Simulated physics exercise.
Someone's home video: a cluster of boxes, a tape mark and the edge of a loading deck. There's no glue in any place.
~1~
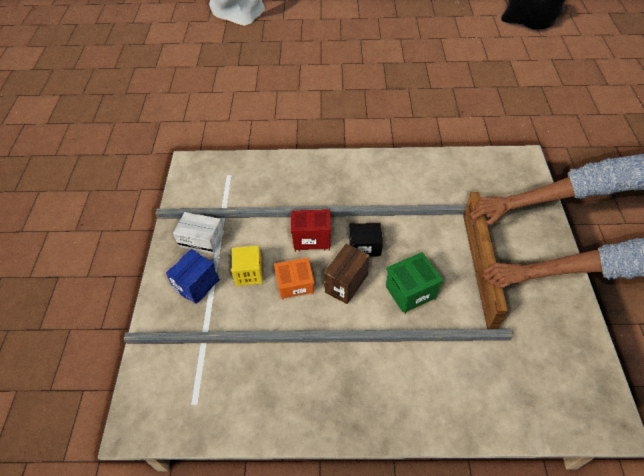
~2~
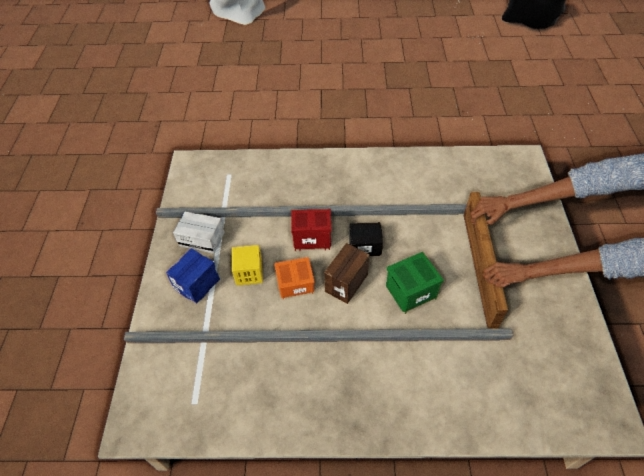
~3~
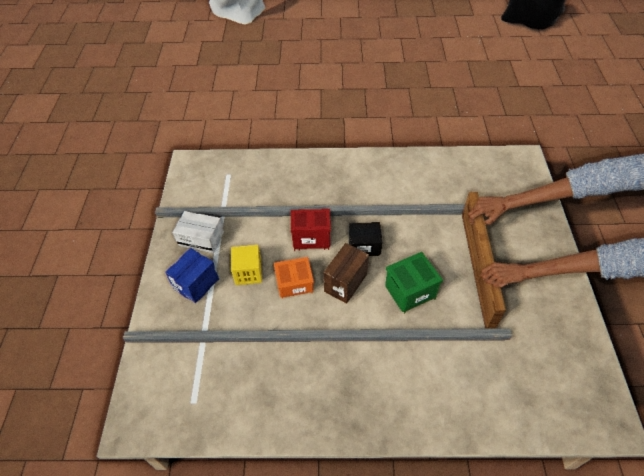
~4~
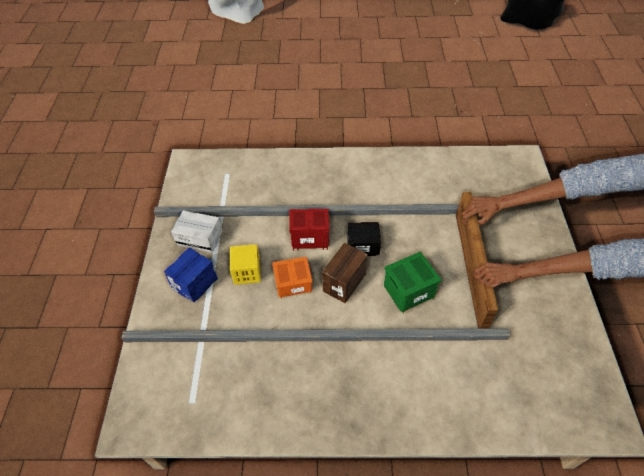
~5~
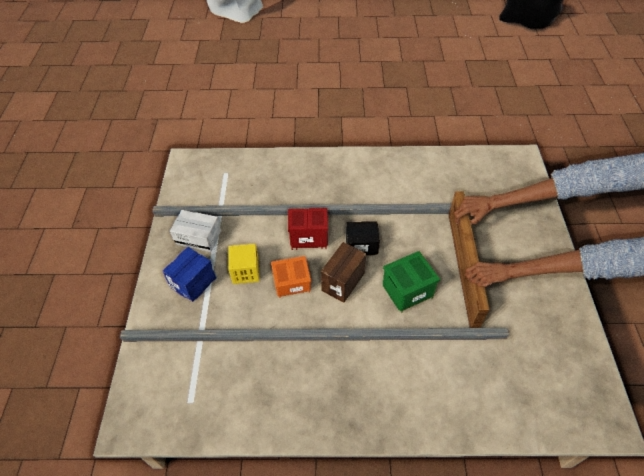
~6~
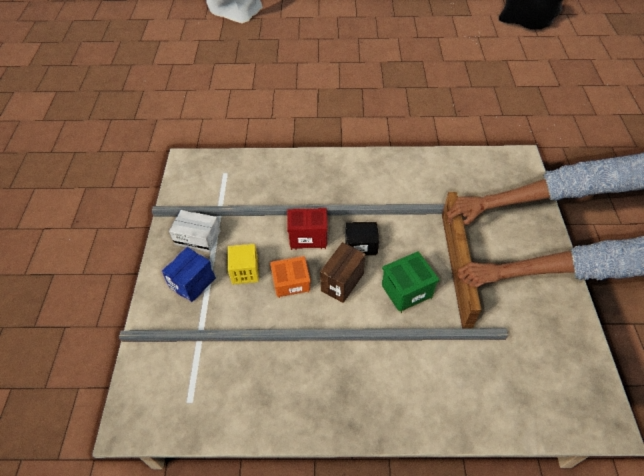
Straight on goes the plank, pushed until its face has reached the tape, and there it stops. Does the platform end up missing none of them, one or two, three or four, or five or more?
It is missing three or four.
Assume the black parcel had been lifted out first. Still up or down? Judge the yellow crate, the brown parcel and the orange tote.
Here's how it goes: The yellow crate is gone, the brown parcel hangs on, and the orange tote is gone.
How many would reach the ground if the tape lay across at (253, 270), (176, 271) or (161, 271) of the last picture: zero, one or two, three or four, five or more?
Taking them in turn, either one or two; more than four; at least five.
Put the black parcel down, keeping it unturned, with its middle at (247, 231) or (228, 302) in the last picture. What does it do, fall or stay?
The black parcel holds on; is kept.
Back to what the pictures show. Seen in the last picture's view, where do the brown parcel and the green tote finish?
The one named first is at (153, 268), the next at (185, 278).
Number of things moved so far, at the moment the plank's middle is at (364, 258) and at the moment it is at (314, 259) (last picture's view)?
Counting first: 4, next 7.
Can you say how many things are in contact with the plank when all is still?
At rest, 2 are in contact.
Soon after, none off yet; white parcel at rest near (196, 231); blue parcel at rest near (189, 275); yellow crate at rest near (243, 264).
After that, none off yet; white parcel at rest near (196, 231); blue parcel displaced about its own width near (146, 277); yellow crate displaced well along near (178, 260).
In the end, the number that fall off is three or four; gone, orange tote, yellow crate, blue parcel and white parcel.
